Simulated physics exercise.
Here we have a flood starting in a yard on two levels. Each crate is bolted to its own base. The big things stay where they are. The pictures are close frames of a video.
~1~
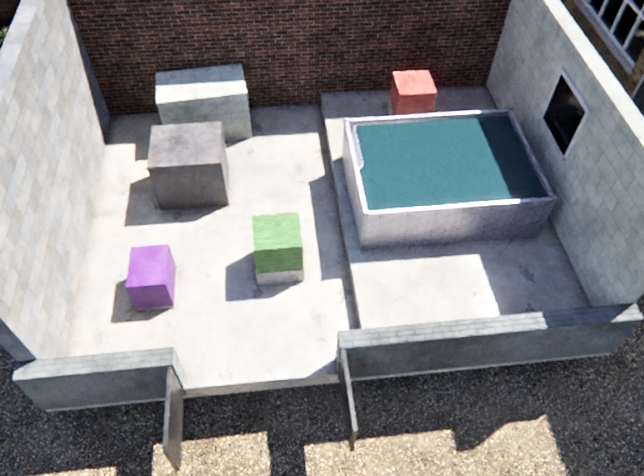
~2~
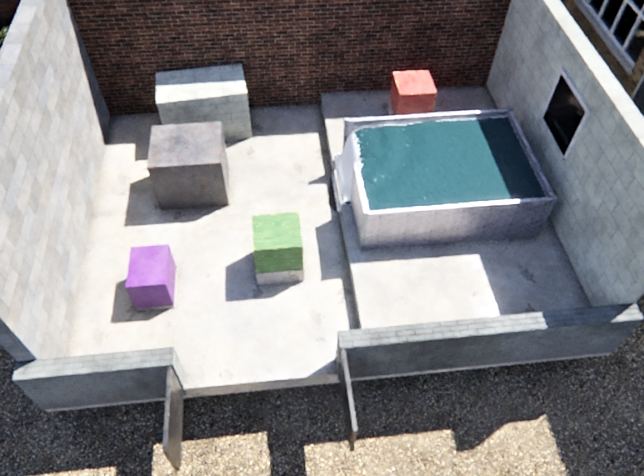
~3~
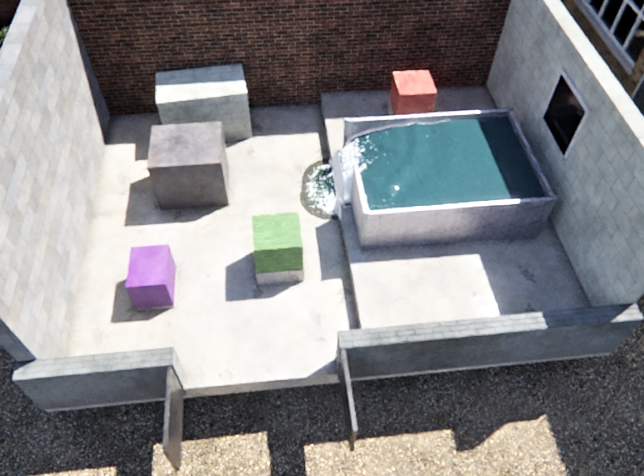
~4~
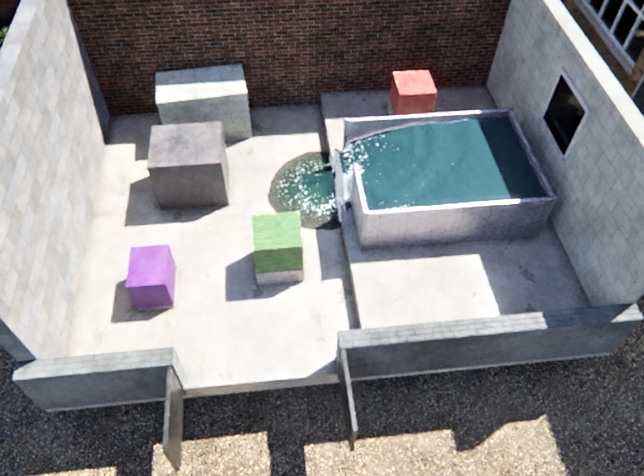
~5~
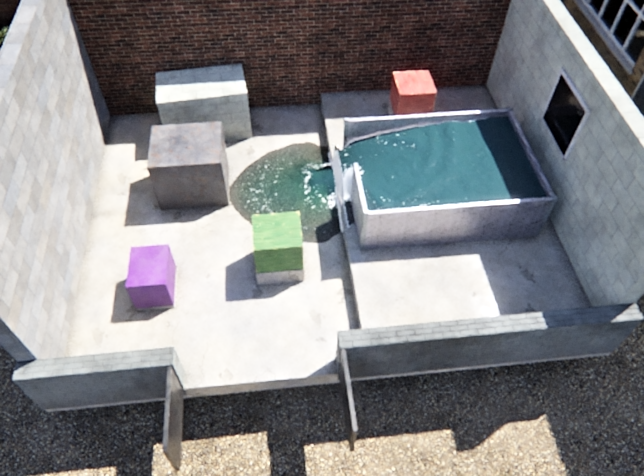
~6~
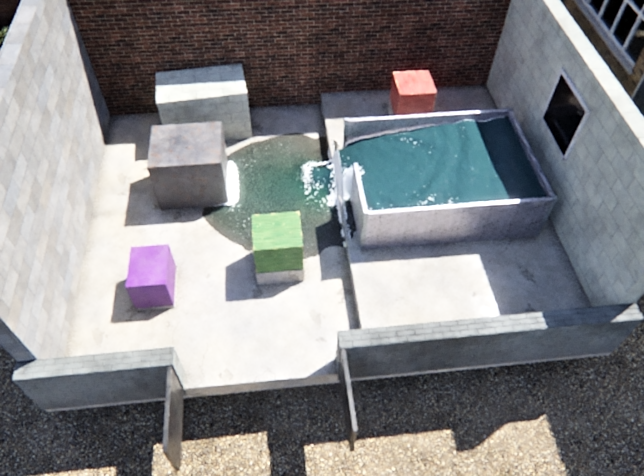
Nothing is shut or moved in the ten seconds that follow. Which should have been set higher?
The red crate escapes dry; the purple crate is wetted; the green crate escapes dry.
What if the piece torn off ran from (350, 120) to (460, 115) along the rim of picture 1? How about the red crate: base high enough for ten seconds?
In short: Red is topped.
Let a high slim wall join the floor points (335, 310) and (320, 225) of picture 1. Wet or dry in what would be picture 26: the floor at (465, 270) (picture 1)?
Verdict: Clear.
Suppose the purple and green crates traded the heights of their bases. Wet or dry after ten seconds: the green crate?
One by one: Green crate is wetted.
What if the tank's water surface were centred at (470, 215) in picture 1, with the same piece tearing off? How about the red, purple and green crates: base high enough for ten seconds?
My reading: Red crate keeps dry; purple crate gets wet; green crate is topped.
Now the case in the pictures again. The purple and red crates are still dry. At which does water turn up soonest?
It is the crate marked purple.
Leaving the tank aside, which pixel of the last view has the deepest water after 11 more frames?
I would point to (238, 188).
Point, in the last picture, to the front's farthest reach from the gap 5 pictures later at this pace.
Close to (82, 269).
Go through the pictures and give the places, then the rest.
Still water in the open tank at (443, 161), in the first frame.
Water pours out at (351, 168) and has run to (335, 159), in the second frame.
The front is at (309, 207), out from the gap at (351, 169), in the third frame.
The front is at (275, 204), out from the gap at (351, 170), in the fourth frame.
Water pours out at (351, 170) and has run to (235, 193), in the fifth frame.
Water pours out at (351, 169) and has run to (209, 214), in the sixth frame.
A moment on, water covers 25 % of the floor; the red crate not reached, the purple crate water round its plinth, the green crate water round its plinth.
Next, water covers 40 % of the floor; the red crate not reached, the purple crate water round its plinth, the green crate water round its plinth.
Then, water covers 55 % of the floor; the red crate not reached, the purple crate water round its plinth, the green crate water round its plinth.
Later, water covers 60 % of the floor; the red crate water round its plinth, the purple crate water round its plinth, the green crate water round its plinth.
In the end, water covers 65 % of the floor; the red crate stayed above the water, the purple crate was topped, the green crate stayed above the water.
